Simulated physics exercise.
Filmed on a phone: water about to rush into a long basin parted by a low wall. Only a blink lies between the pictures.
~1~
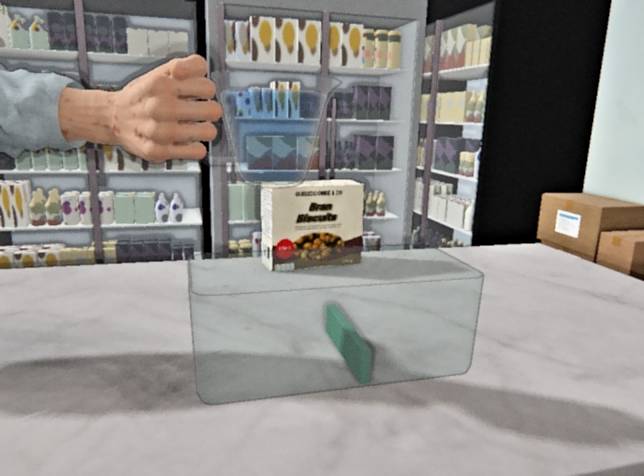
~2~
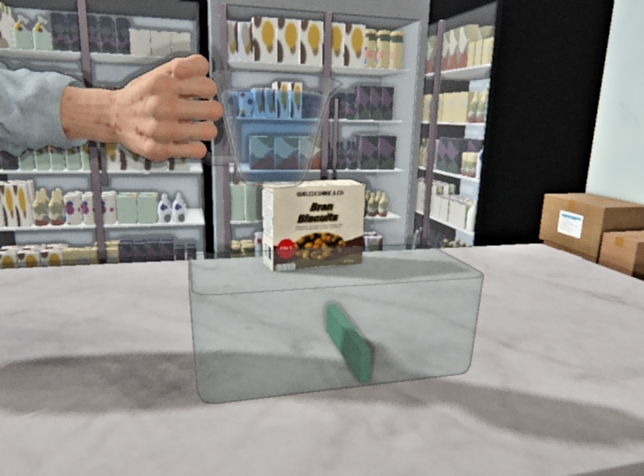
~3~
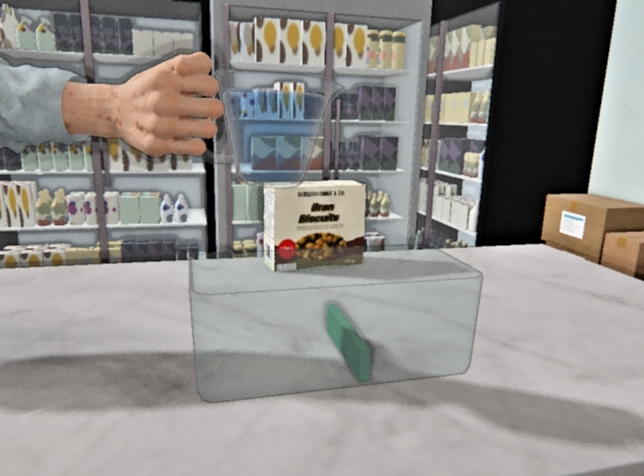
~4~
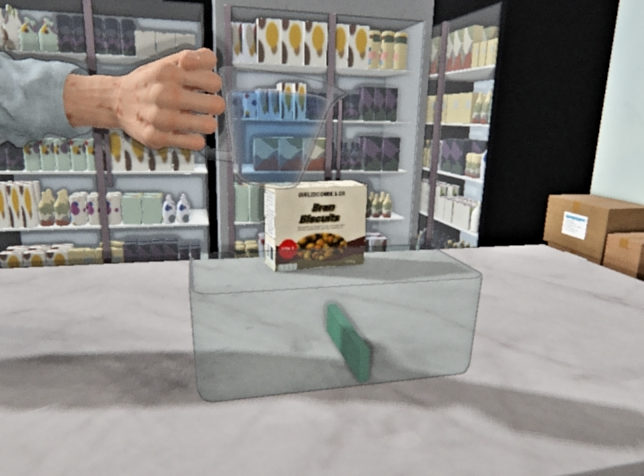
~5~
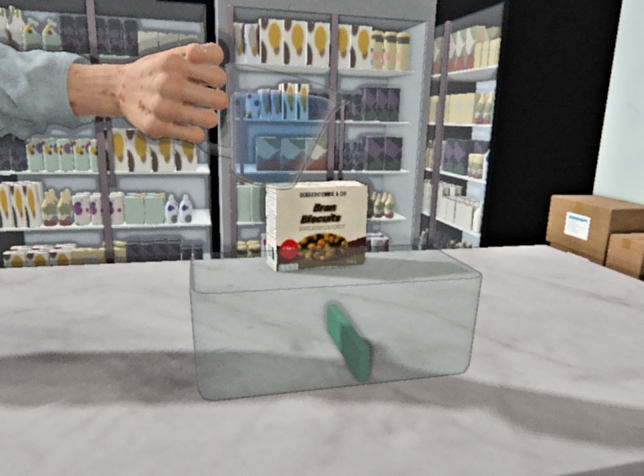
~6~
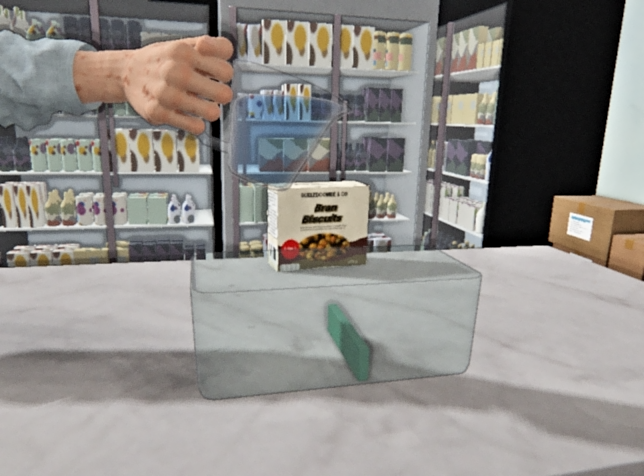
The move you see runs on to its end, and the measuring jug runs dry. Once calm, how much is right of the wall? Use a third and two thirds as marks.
It comes to over two thirds.
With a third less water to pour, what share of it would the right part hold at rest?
About 80 per cent.
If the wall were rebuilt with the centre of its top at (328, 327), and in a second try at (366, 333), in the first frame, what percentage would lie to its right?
Near 90 % and 60 %.
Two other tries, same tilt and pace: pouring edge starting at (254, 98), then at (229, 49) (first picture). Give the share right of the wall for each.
In turn 5 and 10 in a hundred.
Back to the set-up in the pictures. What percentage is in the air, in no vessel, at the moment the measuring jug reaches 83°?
Some 30 per cent.
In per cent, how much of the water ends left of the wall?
Some 15 per cent.
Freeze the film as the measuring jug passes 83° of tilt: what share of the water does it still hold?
Some 50 per cent.
A moment on, the tilt is 83° and 49 per cent is still to pour, 0 is left of the wall and 22 right of it.
Next, the tilt is 116° and 2 per cent is still to pour, 8 is left of the wall and 84 right of it.
Then the tilt is 120° and 0 per cent is still to pour, 13 is left of the wall and 85 right of it.
Later the tilt is 120° and 0 per cent is still to pour, 14 is left of the wall and 85 right of it.
In the end 14 per cent lies left of the wall, 85 right of it and 1 outside.
